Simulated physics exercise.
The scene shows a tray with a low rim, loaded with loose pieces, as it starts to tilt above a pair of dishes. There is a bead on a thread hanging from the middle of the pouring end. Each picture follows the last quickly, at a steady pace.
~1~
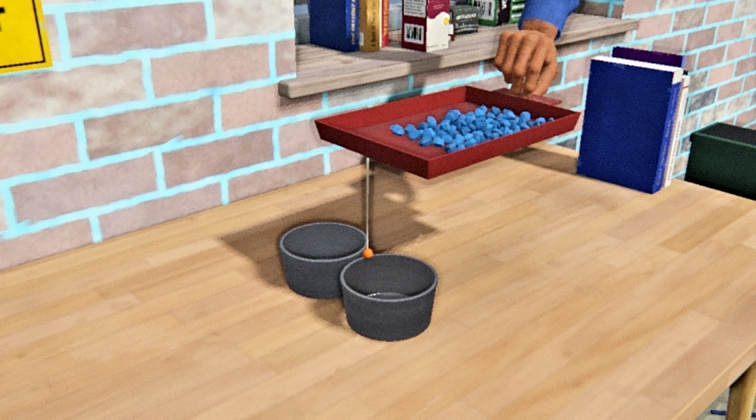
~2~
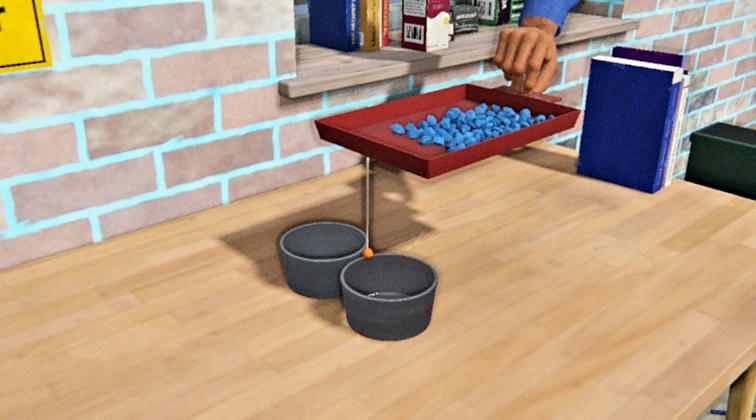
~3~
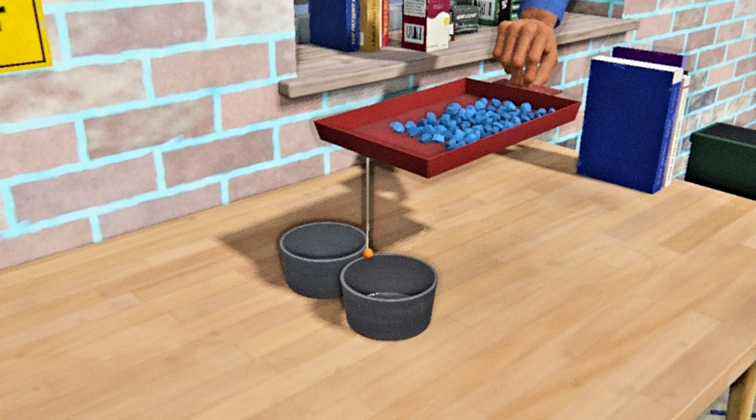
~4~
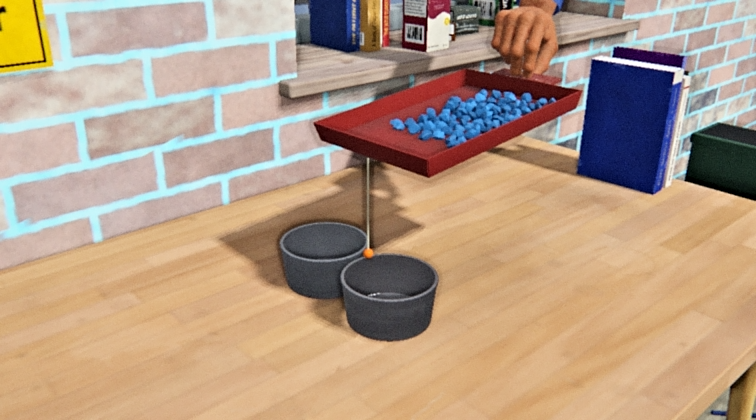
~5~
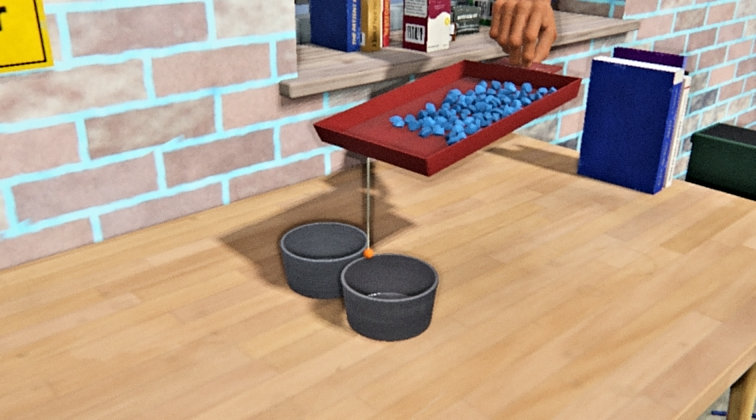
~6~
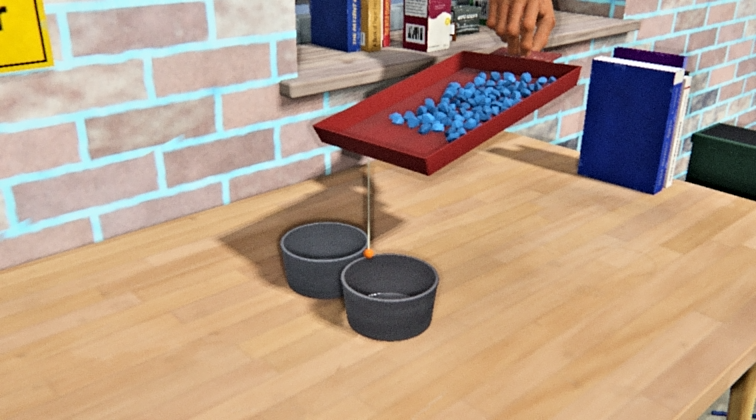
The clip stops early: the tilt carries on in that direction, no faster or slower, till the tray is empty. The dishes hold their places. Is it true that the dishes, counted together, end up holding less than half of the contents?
The amount caught is going to be smaller than the amount missed.
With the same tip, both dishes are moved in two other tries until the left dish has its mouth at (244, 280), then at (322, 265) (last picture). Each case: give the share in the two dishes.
It comes to roughly 0 per cent in one try and roughly 80 per cent in the next.
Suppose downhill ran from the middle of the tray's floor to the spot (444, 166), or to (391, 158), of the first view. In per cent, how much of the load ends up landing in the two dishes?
I'd say roughly 40 percent with the first slope, 20 percent with the other.
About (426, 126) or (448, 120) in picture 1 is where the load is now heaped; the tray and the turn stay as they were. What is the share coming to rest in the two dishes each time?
First case: Close to 30 %; second case: Close to 40 %.
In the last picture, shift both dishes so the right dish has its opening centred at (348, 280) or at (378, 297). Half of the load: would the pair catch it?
Result - try one, past the halfway mark; try two, past the halfway mark.
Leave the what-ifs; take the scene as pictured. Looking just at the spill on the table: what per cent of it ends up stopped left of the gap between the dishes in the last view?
Roughly 100 %.
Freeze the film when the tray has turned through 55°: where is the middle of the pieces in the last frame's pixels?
Somewhere around pixel (364, 130) in the last picture.
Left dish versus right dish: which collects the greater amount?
Fuller side: Left of the pair.
Soon, tray tipped steeply; all on the tray.
A while on, tray tipped right over; most on the tray; a stray few in the left dish; about a quarter in the air.
Towards the end, tray tipped past a quarter turn; a stray few in the right dish; about a third in the left dish; about two thirds outside both.
Finally, tray tipped past a quarter turn; a stray few in the right dish; about a third in the left dish; about two thirds outside both.
